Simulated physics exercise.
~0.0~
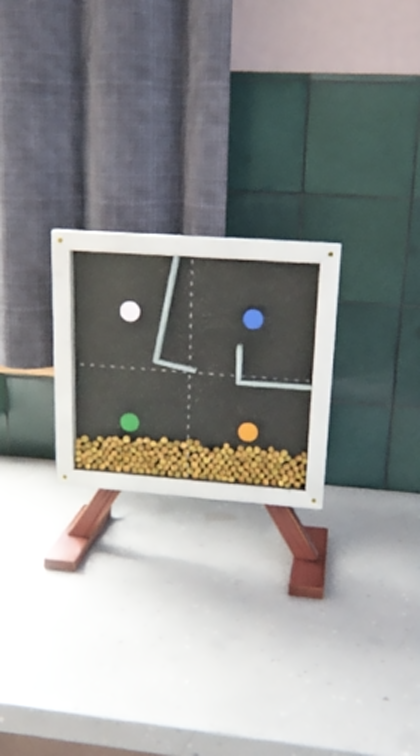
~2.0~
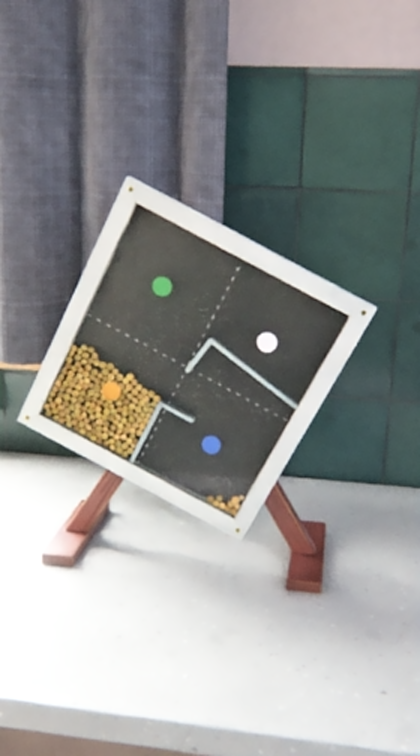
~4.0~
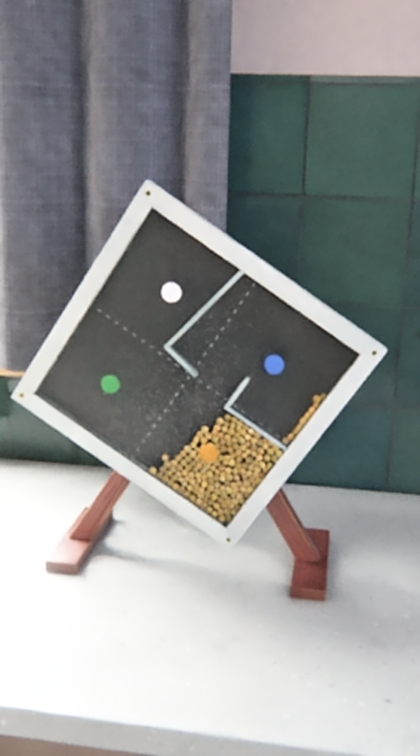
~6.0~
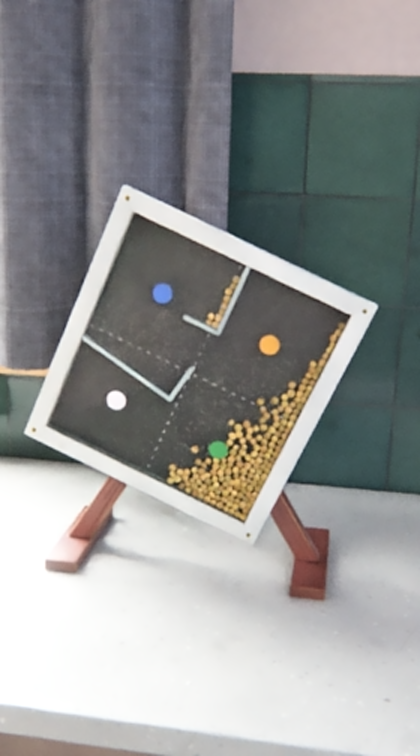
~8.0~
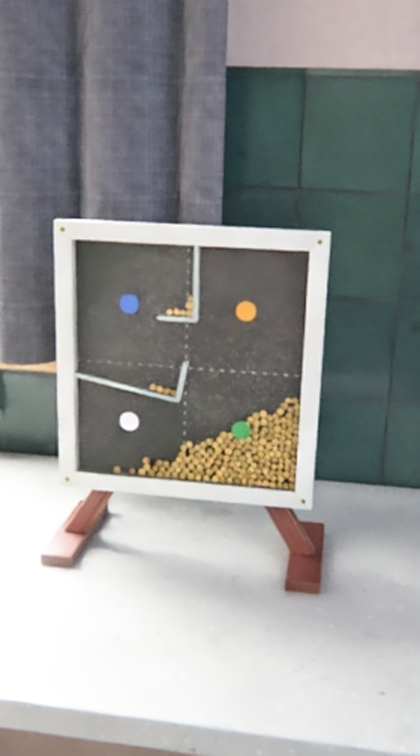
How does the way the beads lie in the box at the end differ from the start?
At the start the beads lie in a fairly even layer along the bottom. By the end most are heaped in a slope rising to the right, with a few caught on the ledges higher up.
